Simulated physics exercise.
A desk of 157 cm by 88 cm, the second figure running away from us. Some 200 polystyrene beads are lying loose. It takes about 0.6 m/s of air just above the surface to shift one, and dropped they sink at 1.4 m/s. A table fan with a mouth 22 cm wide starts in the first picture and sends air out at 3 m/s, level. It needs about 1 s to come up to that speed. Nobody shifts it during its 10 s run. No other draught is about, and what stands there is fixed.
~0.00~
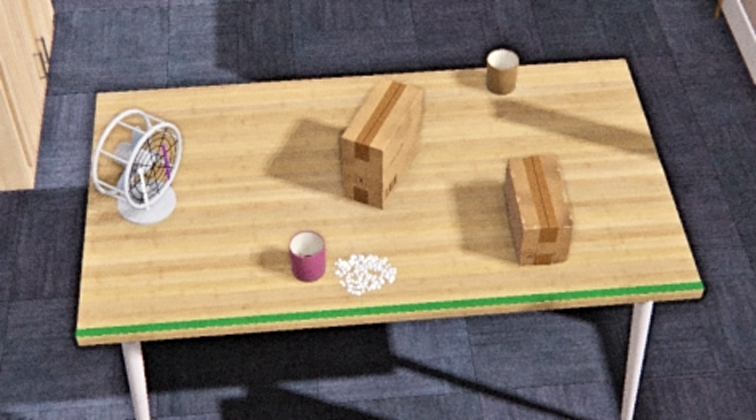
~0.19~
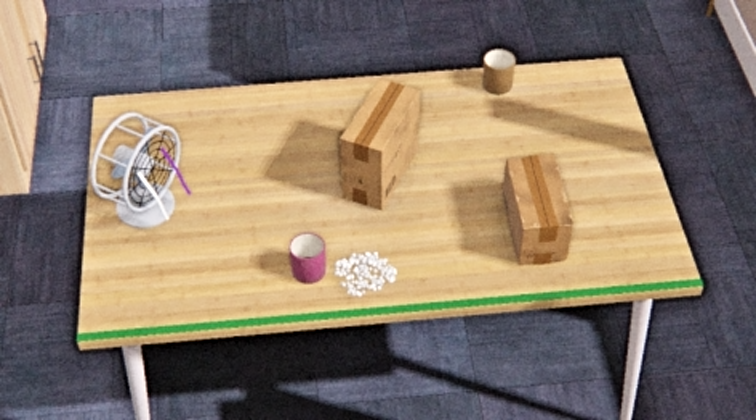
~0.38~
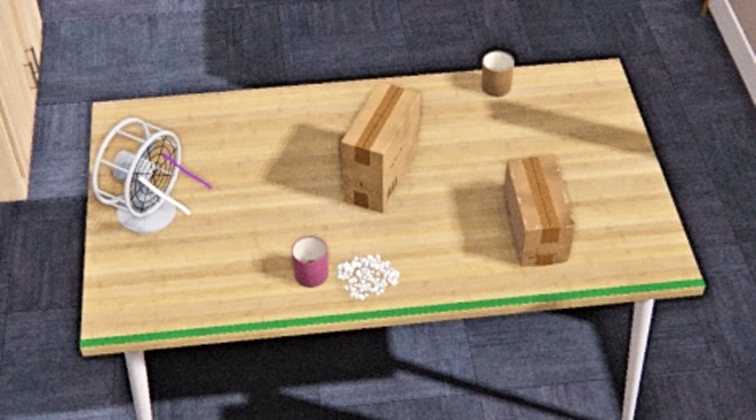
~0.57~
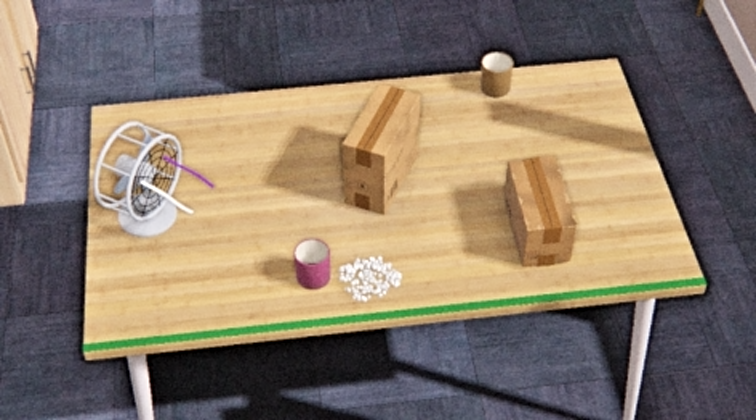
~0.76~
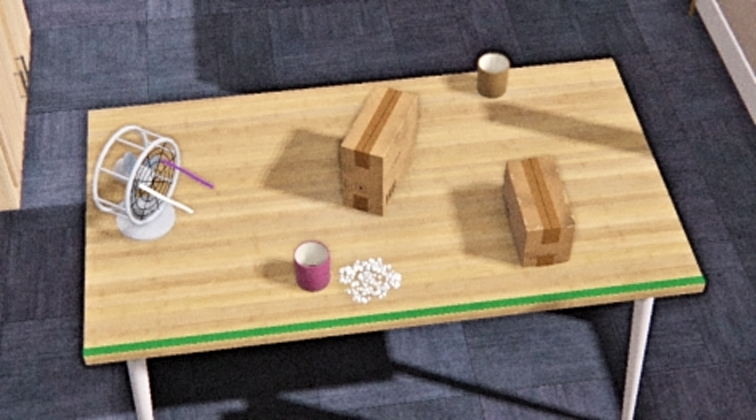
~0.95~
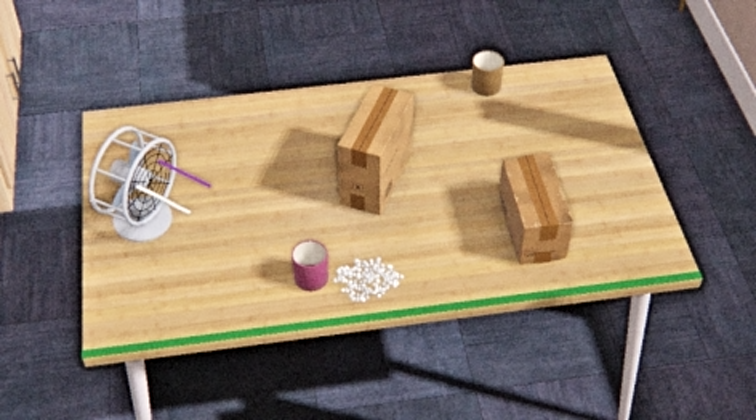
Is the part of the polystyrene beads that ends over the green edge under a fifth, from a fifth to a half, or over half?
By then more than half are over the green edge.
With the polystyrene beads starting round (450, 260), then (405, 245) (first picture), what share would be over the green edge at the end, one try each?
In that order: 60 %, 25 %.
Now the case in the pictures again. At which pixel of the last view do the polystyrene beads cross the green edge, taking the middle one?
Around (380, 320).
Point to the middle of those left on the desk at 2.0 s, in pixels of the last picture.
Near (339, 287).
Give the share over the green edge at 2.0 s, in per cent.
Some 30 per cent.
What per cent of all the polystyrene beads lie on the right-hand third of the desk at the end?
About 0 %.
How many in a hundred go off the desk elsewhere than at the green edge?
About 0 %.
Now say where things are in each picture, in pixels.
In the first picture, the middle of the polystyrene beads is near (365, 273), none has stirred yet and the mouth of the table fan is at (138, 159).
In the second picture, the middle of the polystyrene beads is near (365, 272), none has stirred yet and the green edge is centred on (396, 314).
In the third picture, the middle of the polystyrene beads is near (368, 276), none has stirred yet, the top of a mug is at (310, 250) and the top of a box is at (381, 116).
In the fourth picture, the middle of the polystyrene beads is near (370, 277) and none has stirred yet.
In the fifth picture, the middle of the polystyrene beads is near (370, 279) and none has stirred yet.
In the sixth picture, the middle of the polystyrene beads is near (367, 277) and about 1 % have left their places.
After 2.0 s, 34 % are over the green edge; the middle of those still in play is near (339, 287); 20 % have settled or left.
After 3.2 s, 62 % are over the green edge; the middle of those still in play is near (331, 284); 56 % have settled or left.
After 5.5 s, 78 % are over the green edge; the middle of those still in play is near (334, 283); 76 % have settled or left.
After 10.0 s, at the end, 92 % are over the green edge.
